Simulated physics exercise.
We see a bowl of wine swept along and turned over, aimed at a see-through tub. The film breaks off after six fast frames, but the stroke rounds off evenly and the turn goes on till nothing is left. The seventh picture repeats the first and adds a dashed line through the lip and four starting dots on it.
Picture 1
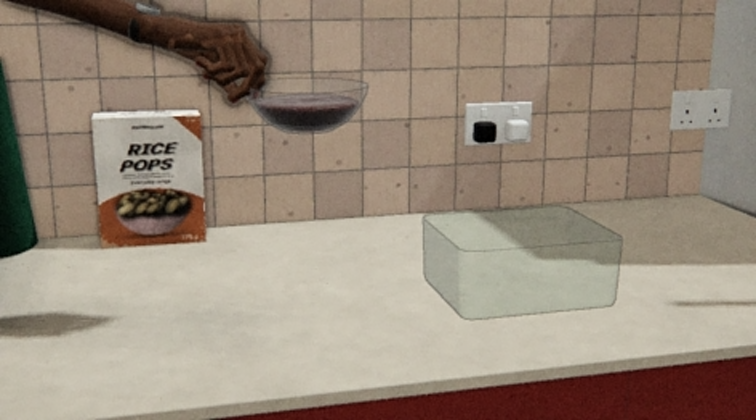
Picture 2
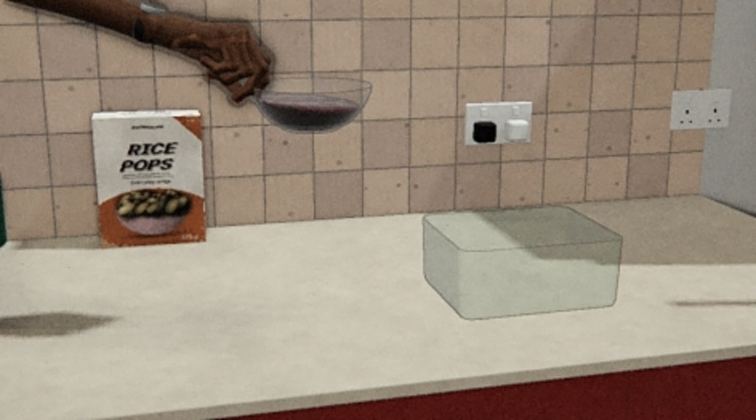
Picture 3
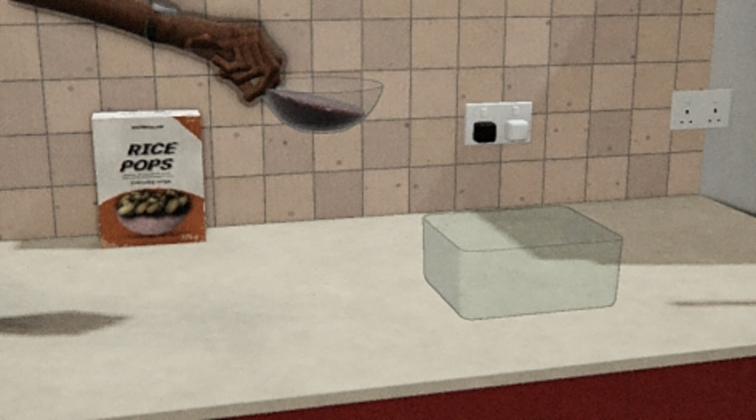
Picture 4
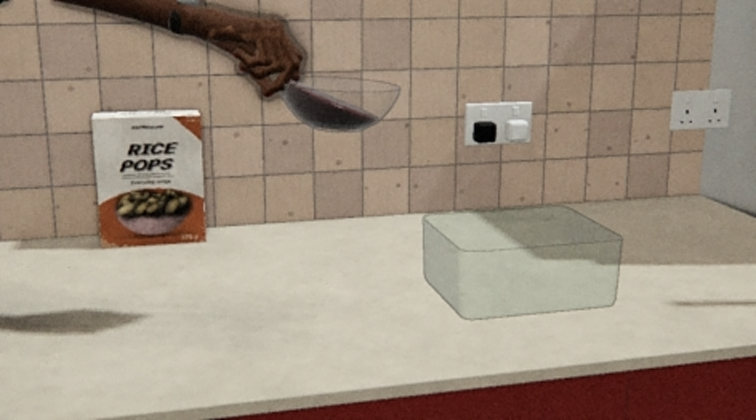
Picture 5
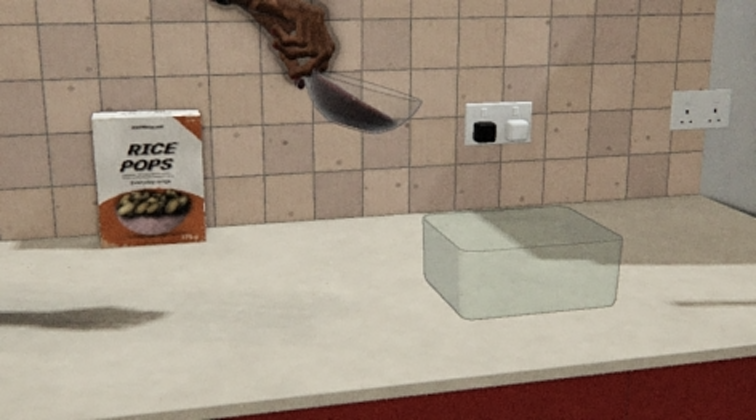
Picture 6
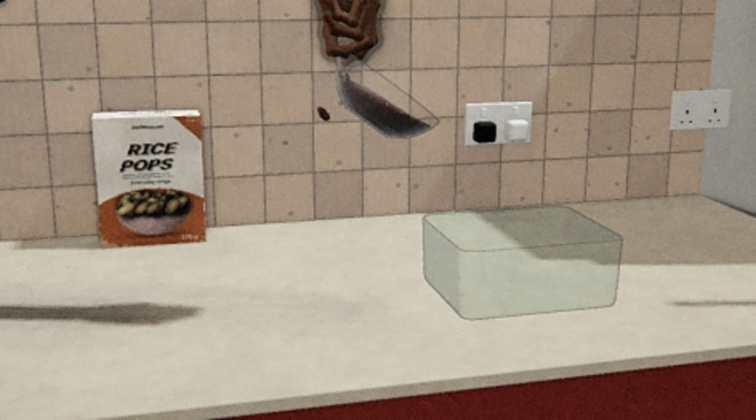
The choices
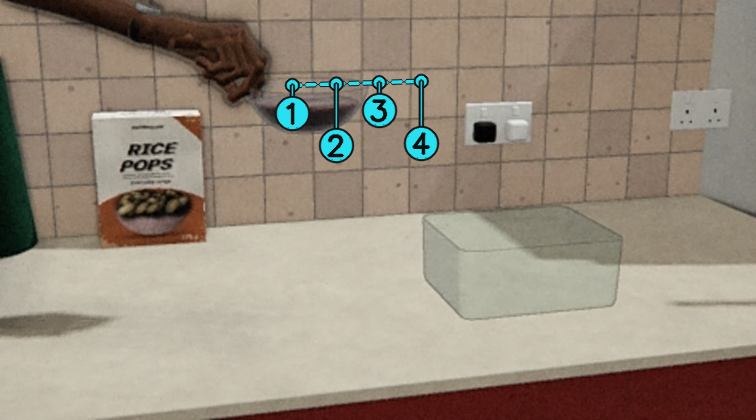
A hand carries a bowl of dark liquid right and tilts it near a clear tub.
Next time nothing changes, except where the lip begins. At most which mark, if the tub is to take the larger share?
It is 1.
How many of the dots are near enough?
All of the four.
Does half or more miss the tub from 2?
No.
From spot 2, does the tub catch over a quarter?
Yes, it does.
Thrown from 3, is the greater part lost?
No, that is safe.
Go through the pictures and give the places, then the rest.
Upright, lip at (365, 83); tub from (458, 319) to (614, 304); nothing has left yet.
Upright, lip at (369, 82); nothing has left yet.
Upright, lip at (380, 82); nothing has left yet.
Tipped about 3°, lip at (397, 85); wine is over the rim, down to (292, 82).
Tipped about 17°, lip at (418, 98); wine is over the rim, down to (298, 86).
Tipped about 37°, lip at (435, 119); wine is over the rim, down to (325, 117).
On the marked copy, 1 at (292, 85); 2 at (336, 83); 3 at (379, 82); 4 at (421, 81).
Choosing 1, about 64 % lands in the tub, 20 % falls short and 16 % goes beside or beyond.
Choosing 2, about 69 % lands in the tub, 7 % falls short and 24 % goes beside or beyond.
Choosing 3, about 80 % lands in the tub, 14 % falls short and 6 % goes beside or beyond.
Choosing 4, about 76 % lands in the tub, 4 % falls short and 20 % goes beside or beyond.
